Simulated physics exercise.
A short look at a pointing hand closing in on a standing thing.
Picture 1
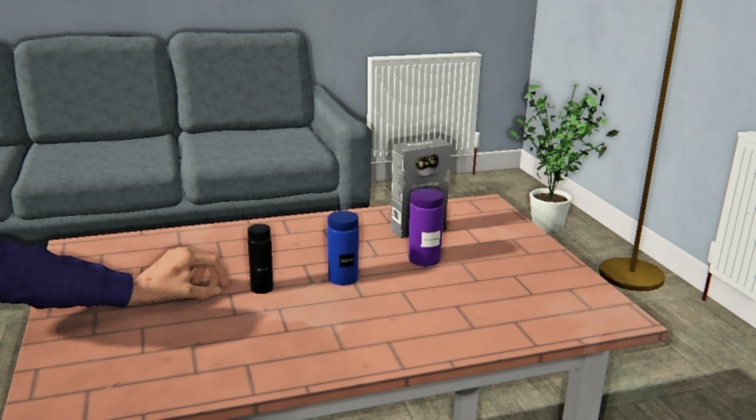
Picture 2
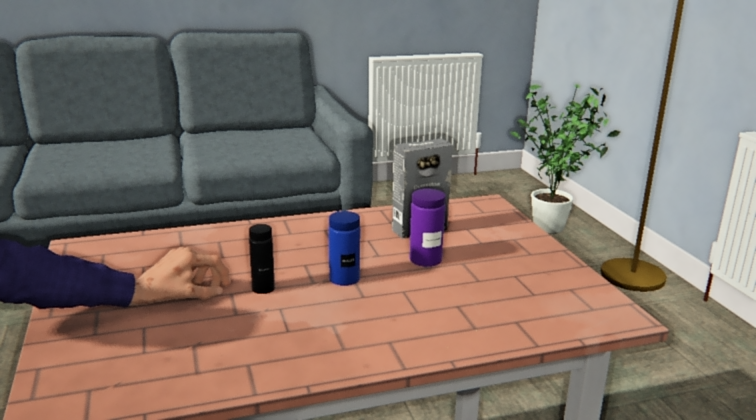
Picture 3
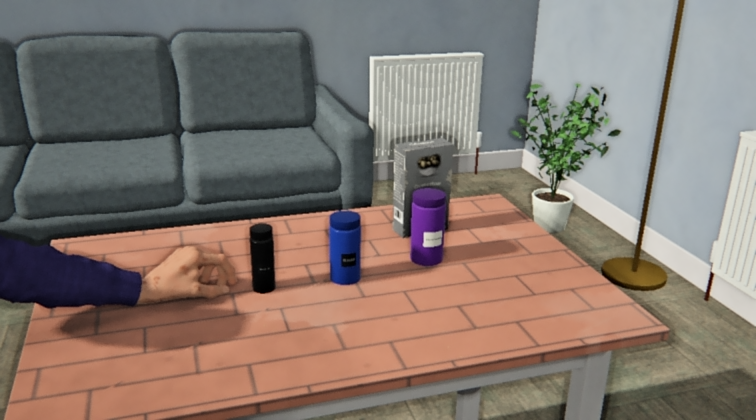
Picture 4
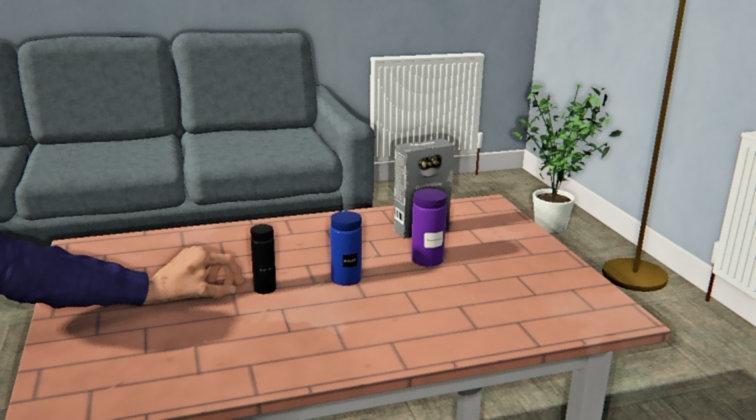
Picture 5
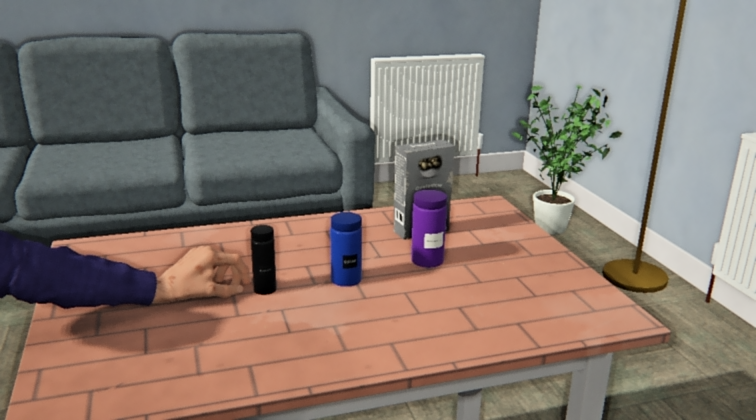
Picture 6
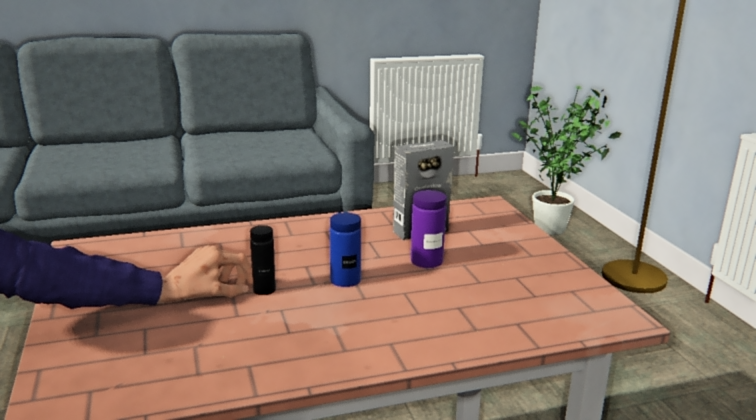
In a living room, a hand slides slowly right across a brick-patterned table toward a black shaker beside blue and purple containers.
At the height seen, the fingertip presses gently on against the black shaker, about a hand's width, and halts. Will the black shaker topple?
The black shaker is still upright.
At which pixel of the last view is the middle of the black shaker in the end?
Around (328, 253).
Then, 0.20 s after the last picture, black shaker slid a little near (277, 258).
Then, 0.50 s after the last picture, black shaker slid about its own width near (298, 256).
Then, 0.70 s after the last picture, black shaker slid well along near (312, 254).
Then, 0.90 s after the last picture, black shaker slid well along near (326, 253).
At rest, moved from the start, black shaker. Seen from the same camera at the end, black shaker near (328, 253).
